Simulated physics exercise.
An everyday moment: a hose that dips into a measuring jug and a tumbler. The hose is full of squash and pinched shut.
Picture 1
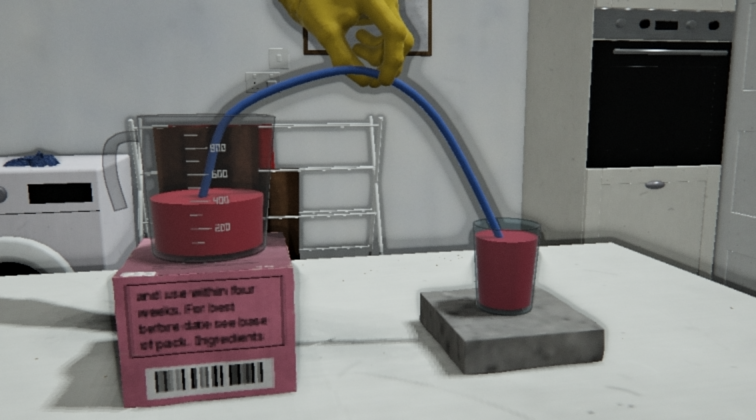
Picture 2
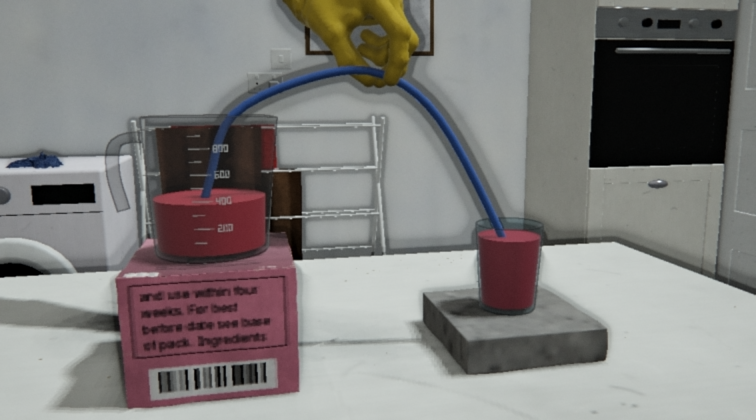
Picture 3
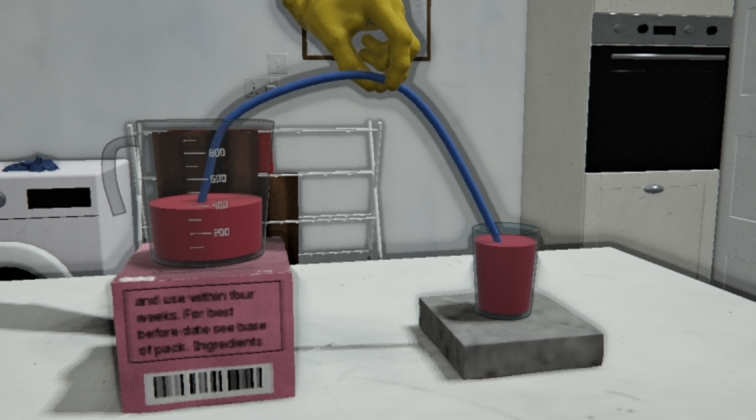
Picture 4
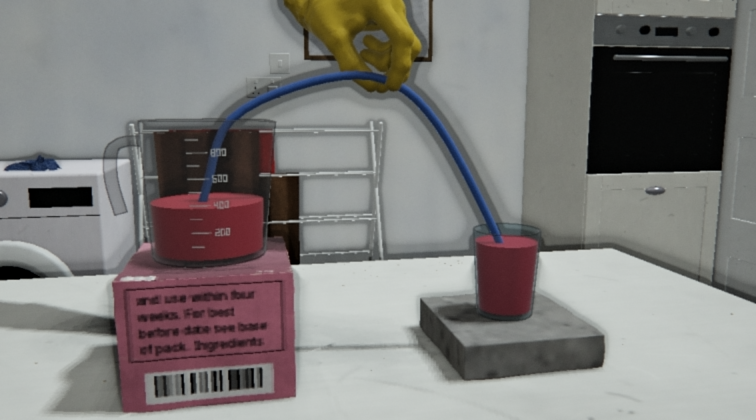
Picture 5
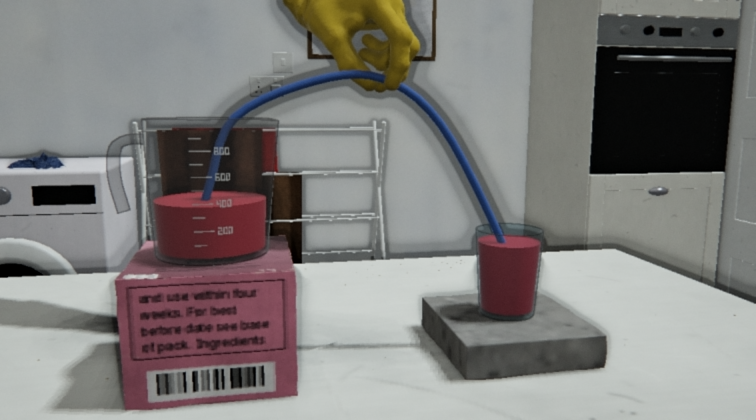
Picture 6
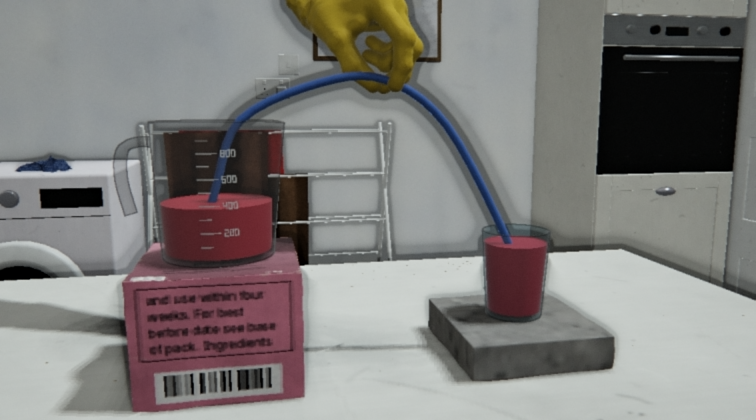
A yellow-gloved hand keeps pinching the top of a blue hose that arches from a measuring jug of red liquid on a pink packet, left, to a tumbler on a grey block, right. Both red levels show no clear change, and apart from slight shifts of the whole view, nothing moves.
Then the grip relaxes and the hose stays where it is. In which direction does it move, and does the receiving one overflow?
Flow is rightwards, and the taker overflows.
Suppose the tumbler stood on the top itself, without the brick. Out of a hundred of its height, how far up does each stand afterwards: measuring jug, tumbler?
In turn 10 and 100 per cent.
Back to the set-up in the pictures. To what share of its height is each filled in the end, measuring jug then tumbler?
About 10 and 100 per cent.
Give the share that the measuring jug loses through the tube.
Near 70 in a hundred.
A moment on, the measuring jug is about a quarter full; the tumbler is full to the brim; a puddle lies under the lower one.
Further on, the measuring jug is nearly empty; the tumbler is full to the brim; a puddle lies under the lower one.
When it is over, the measuring jug is nearly empty; the tumbler is full to the brim; a puddle lies under the lower one.
